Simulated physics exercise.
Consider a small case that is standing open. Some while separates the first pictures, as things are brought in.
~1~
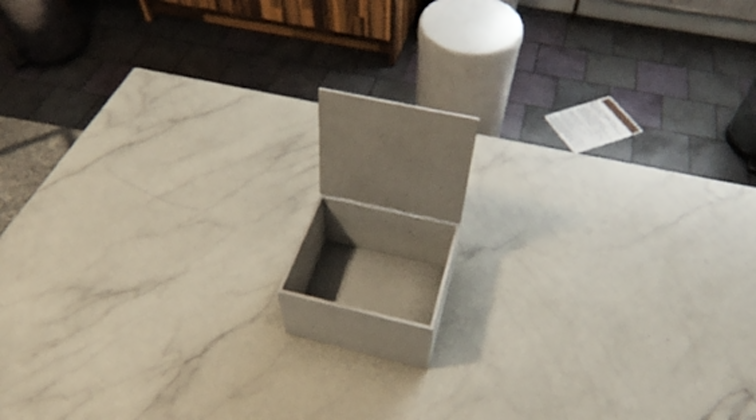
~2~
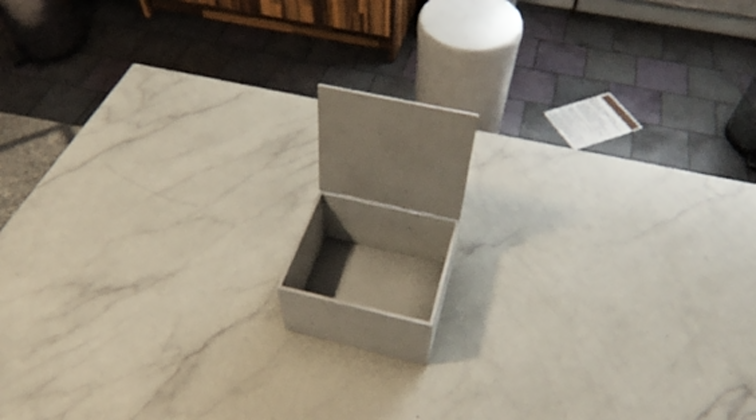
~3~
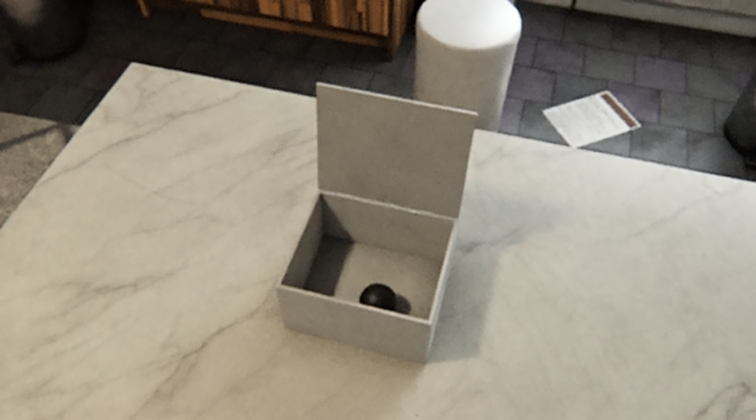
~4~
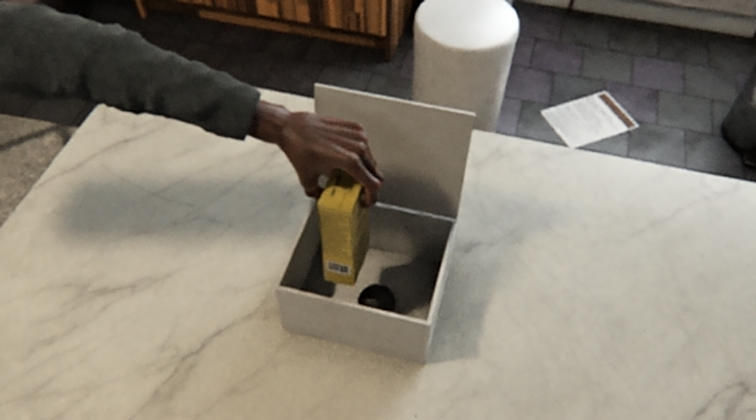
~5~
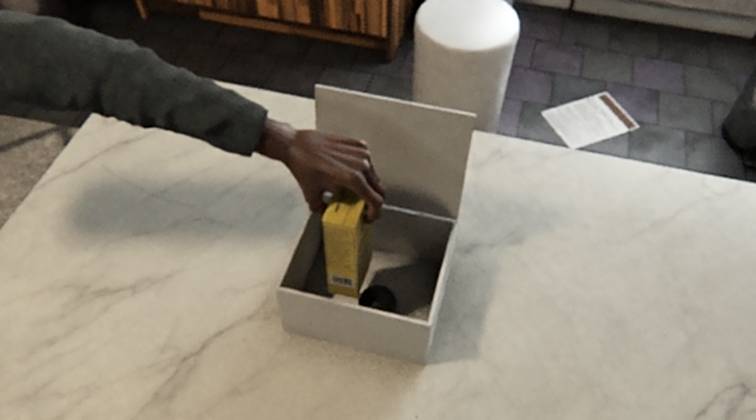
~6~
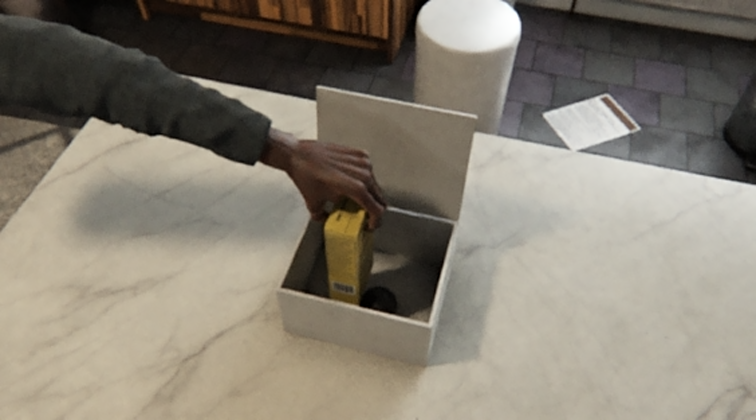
On a pale marble-look countertop, seen from above at an angle, a small light grey case stands open with its lid upright, a white cylinder behind it and a sheet of paper on the dark tiled floor beyond. The case is empty at first, then a round black object appears inside. A dark-sleeved arm then reaches in from the left, its hand lowering a yellow carton into the case beside the black object.
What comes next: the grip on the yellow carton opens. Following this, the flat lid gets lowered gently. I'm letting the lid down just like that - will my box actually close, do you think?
No, it won't close.
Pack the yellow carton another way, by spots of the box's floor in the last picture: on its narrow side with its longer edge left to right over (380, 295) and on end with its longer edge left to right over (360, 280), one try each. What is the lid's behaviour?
Case one: Lid goes down; case two: Lid stays raised.
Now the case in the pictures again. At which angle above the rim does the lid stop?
About 40° above the rim.
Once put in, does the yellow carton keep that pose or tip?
At the finish the yellow carton holds its orientation.
Then, 0.50 s later than the last frame, yellow carton moved about its own width near (323, 268); black ball moved about its own width.
Then, 1.40 s later than the last frame, lid 72° above the rim; yellow carton moved about its own width near (323, 268); black ball moved about its own width.
When it is over, lid 39° above the rim; moved from the start, black ball and yellow carton. End places, in pixels of the last picture, yellow carton near (323, 268).
